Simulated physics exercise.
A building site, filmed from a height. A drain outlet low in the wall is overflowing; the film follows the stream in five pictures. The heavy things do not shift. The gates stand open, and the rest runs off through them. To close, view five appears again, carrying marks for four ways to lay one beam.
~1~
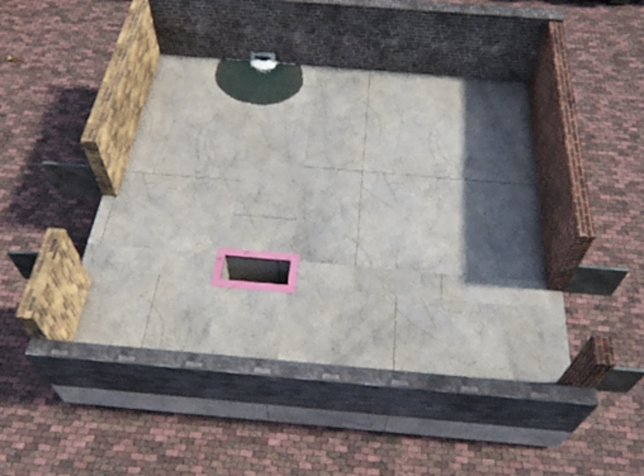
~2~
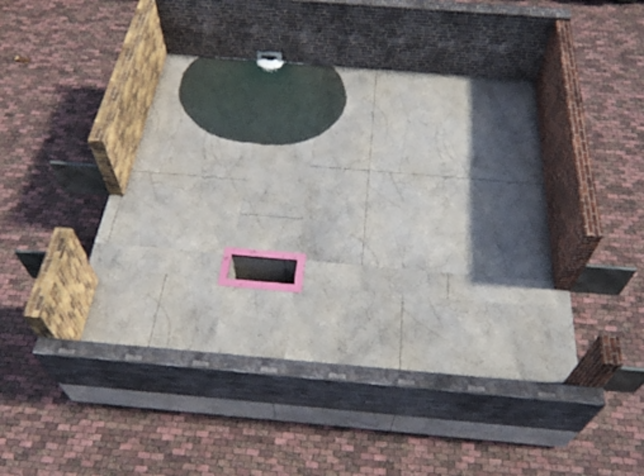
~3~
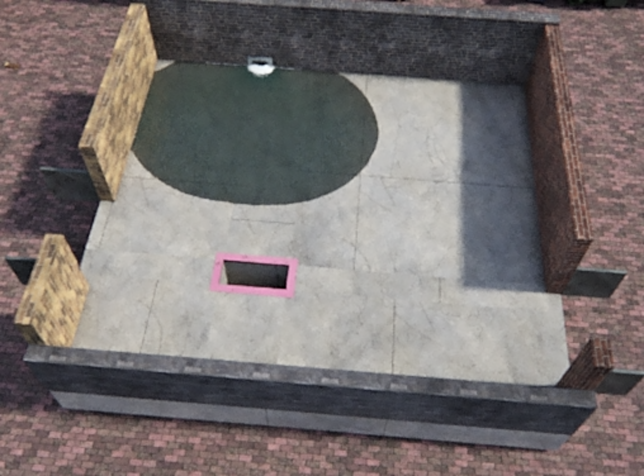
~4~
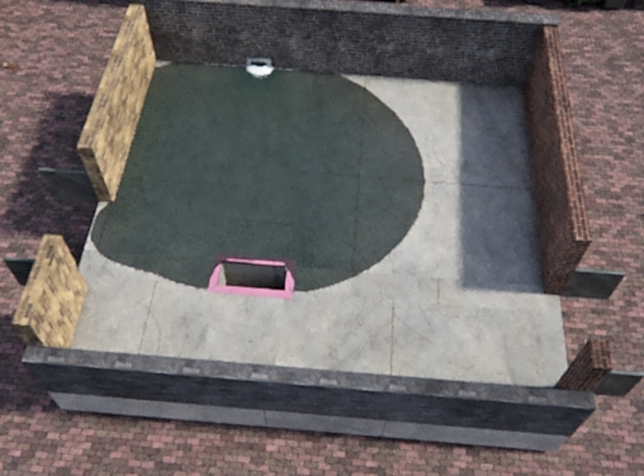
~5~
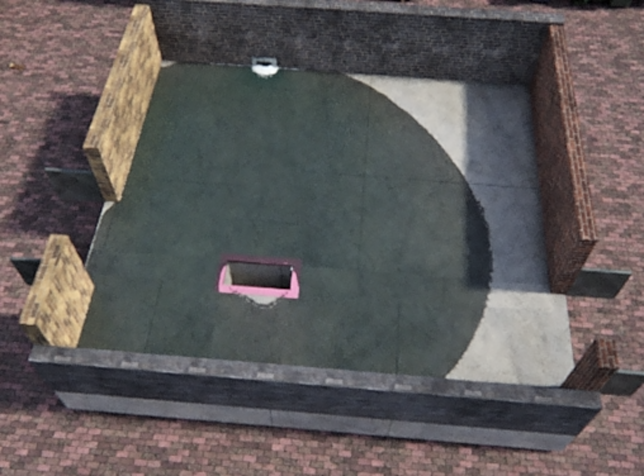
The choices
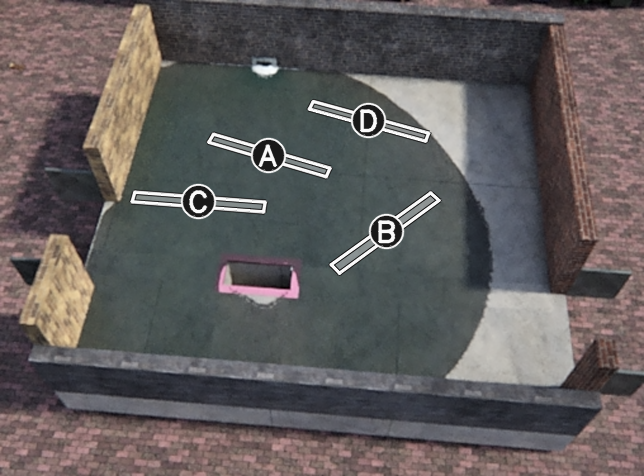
A walled, roofless enclosure with a pale concrete floor fills the view from high above, set on reddish paving, with tan walls at left, brick-red at right and dark grey at back and front. A small white outfall sits at the back wall, a pink-edged rectangular gully lies nearer the front, and gaps open in both side walls. Dark water spreads from the outfall in a widening round patch, reaches and surrounds the gully, then covers most of the floor as the camera shifts slightly.
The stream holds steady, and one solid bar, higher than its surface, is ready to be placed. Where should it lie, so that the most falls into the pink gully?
Spot B.
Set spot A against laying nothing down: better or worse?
It is worse.
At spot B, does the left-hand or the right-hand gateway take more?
The right gate.
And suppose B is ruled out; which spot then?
That would be D.
On the marked copy, A from (211, 138) to (328, 172); B from (335, 268) to (434, 196); C from (133, 196) to (264, 207); D from (311, 105) to (427, 137).
If A is chosen, about 18 % of the stream goes into the pink gully, about 79 % out by the gates.
If B is chosen, about 46 % of the stream goes into the pink gully, about 51 % out by the gates.
If C is chosen, about 18 % of the stream goes into the pink gully, about 80 % out by the gates.
If D is chosen, about 31 % of the stream goes into the pink gully, about 66 % out by the gates.
